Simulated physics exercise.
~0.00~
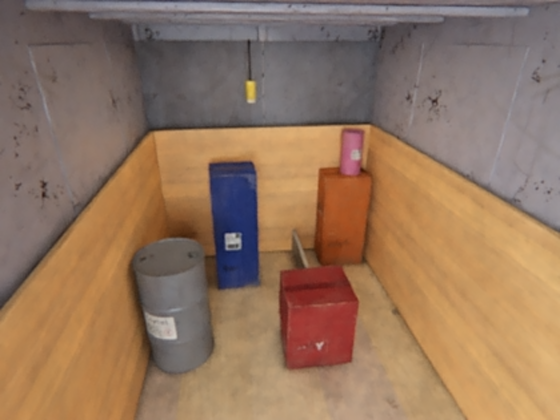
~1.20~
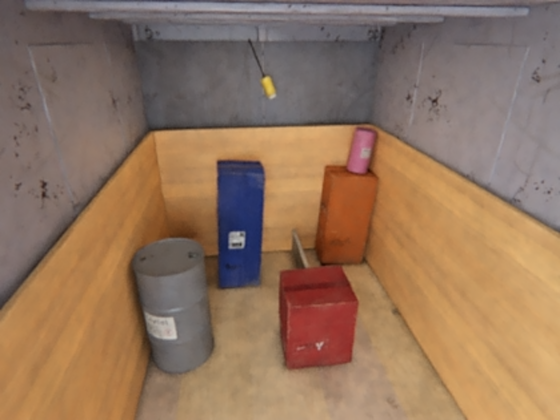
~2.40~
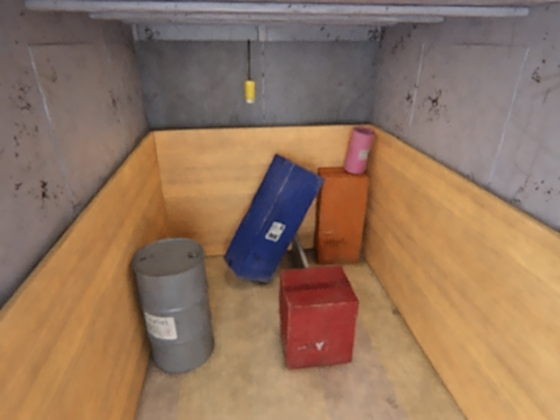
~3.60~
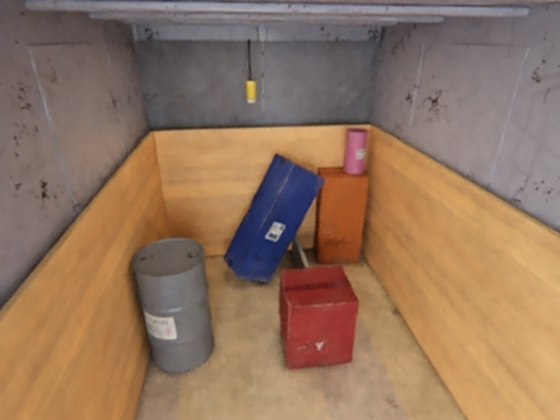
The blue box stood upright at the back of the van until the hanging lamp swung right, then it tipped right and stayed leaning by the orange box, while the pink canister on top shifted slightly, tilted and ended upright.
